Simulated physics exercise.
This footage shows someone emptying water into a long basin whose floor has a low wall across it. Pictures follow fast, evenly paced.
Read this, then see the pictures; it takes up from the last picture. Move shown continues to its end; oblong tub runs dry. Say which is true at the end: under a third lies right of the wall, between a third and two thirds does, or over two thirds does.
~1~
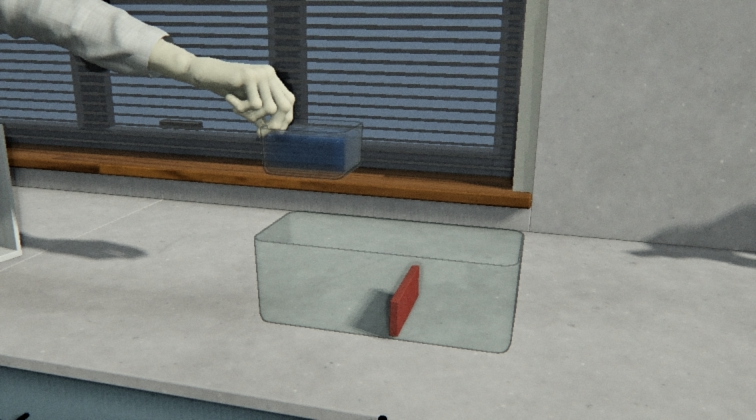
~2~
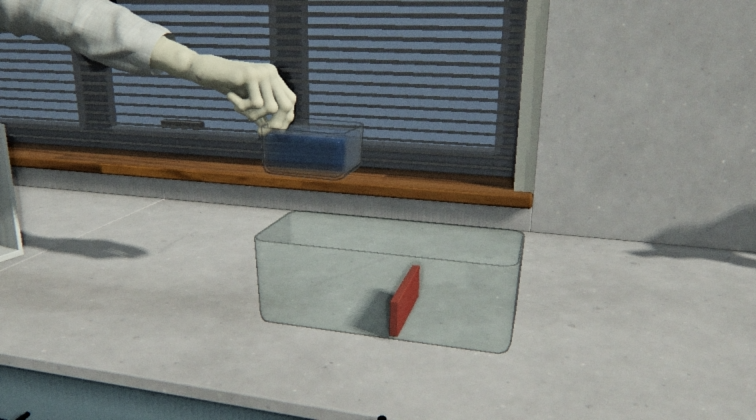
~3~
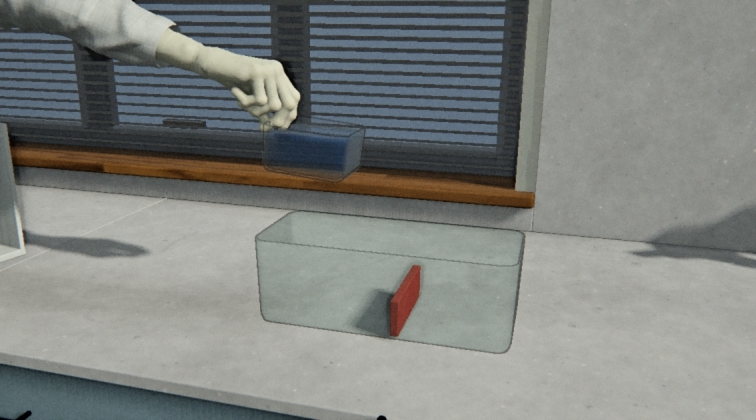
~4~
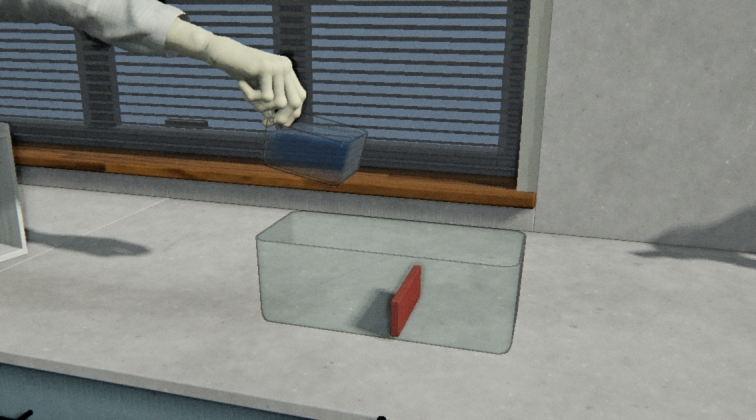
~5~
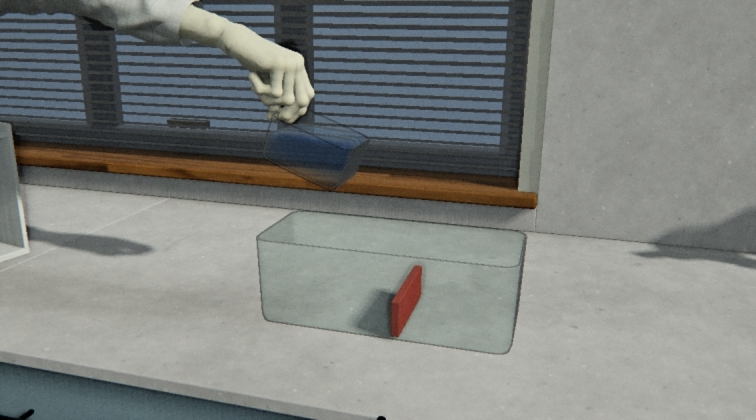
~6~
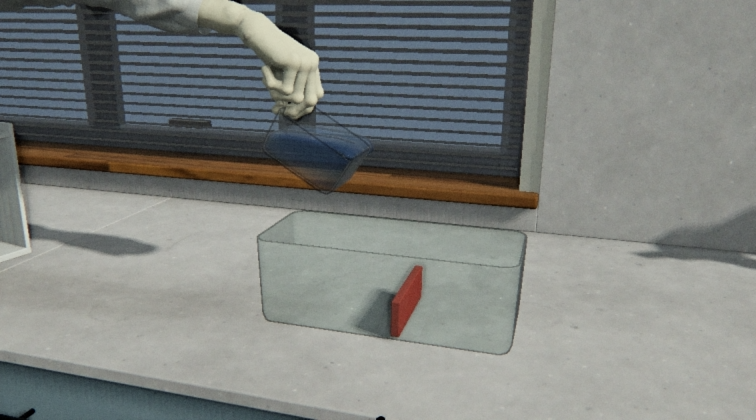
Never reaches a third.
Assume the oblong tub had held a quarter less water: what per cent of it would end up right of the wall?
About 5 parts in a hundred, give or take.
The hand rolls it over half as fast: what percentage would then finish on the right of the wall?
Close to 40 per cent.
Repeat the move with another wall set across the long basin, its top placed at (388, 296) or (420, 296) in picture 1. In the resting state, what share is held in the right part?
It would come to roughly 65 per cent the first time and roughly 10 per cent the second.
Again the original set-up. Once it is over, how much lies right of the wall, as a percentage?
Roughly 25 %.
A moment on, the oblong tub is tipped on its side and 25 per cent is still to pour, 25 is left of the wall and 10 right of it.
Next, the oblong tub is tipped on its side and 7 per cent is still to pour, 65 is left of the wall and 23 right of it.
Then the oblong tub is tipped on its side and 2 per cent is still to pour, 69 is left of the wall and 23 right of it.
Later the oblong tub is tipped on its side and 0 per cent is still to pour, 74 is left of the wall and 23 right of it.
In the end 75 per cent lies left of the wall, 23 right of it and 1 outside.
